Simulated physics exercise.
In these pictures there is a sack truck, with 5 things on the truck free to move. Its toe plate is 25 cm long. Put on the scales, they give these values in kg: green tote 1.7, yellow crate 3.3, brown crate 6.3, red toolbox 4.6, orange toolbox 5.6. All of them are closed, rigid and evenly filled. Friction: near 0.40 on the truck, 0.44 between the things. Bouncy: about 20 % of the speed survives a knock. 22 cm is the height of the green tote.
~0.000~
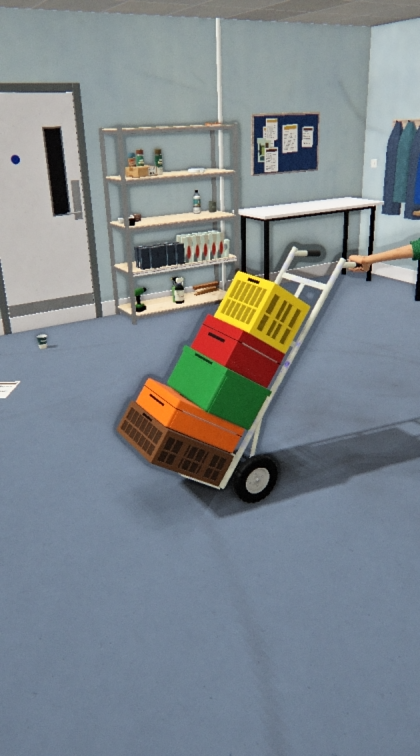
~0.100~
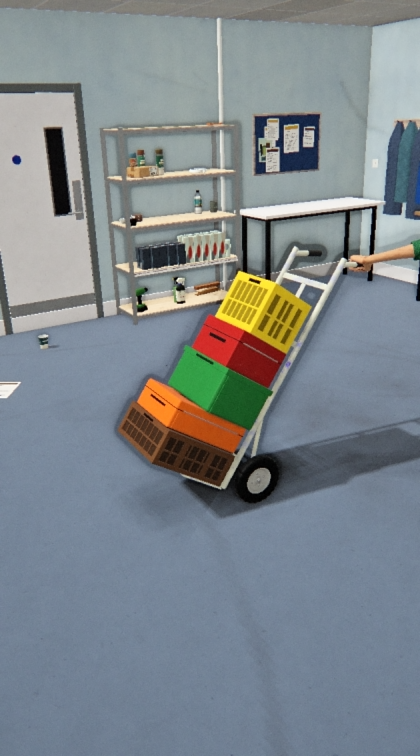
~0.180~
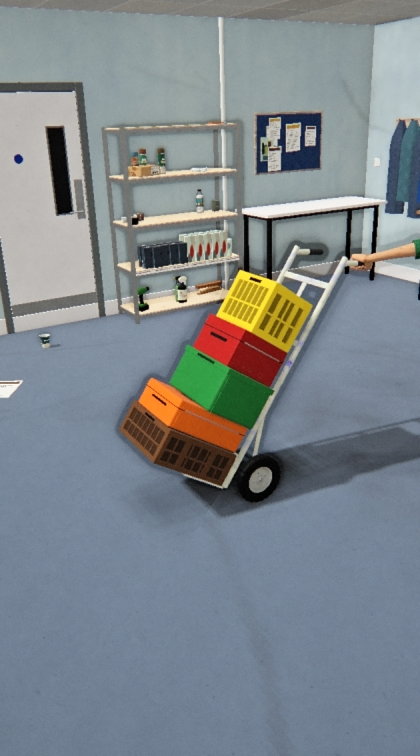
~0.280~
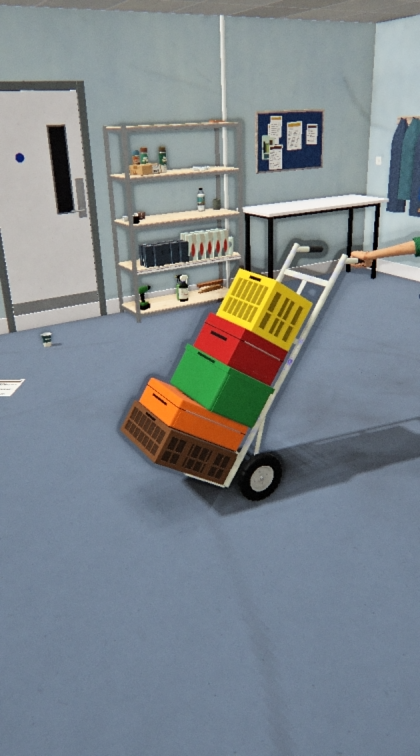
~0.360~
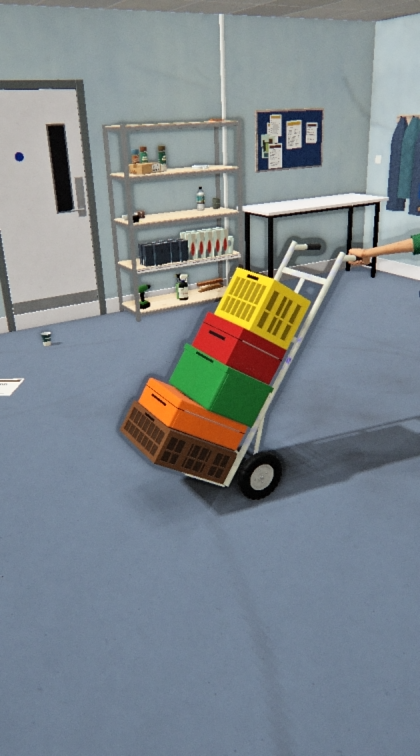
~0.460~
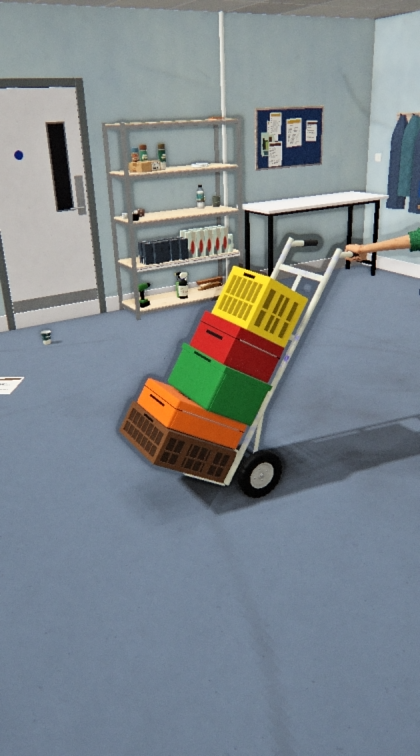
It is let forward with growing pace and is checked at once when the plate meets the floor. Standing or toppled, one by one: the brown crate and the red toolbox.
In order: The brown crate does not go down; the red toolbox does not go down.
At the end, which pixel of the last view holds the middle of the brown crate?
Around (173, 478).
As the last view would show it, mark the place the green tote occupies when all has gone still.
It finishes around (182, 414).
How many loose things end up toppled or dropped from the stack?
I count 0.
After 1.06 s, leaning back 18°.
After 1.56 s, truck upright; red toolbox moved 2 cm near (176, 374); yellow crate moved 3 cm.
After 1.66 s, truck upright; red toolbox 4° off its base near (172, 375); brown crate 4° off its base near (172, 478); yellow crate 4° off its base.
After 1.96 s, truck upright; yellow crate moved 2 cm.
In the end (2.4 s), all 5 under 10 cm from the start. At the end, from the last picture's camera, brown crate near (173, 478), red toolbox near (180, 374).
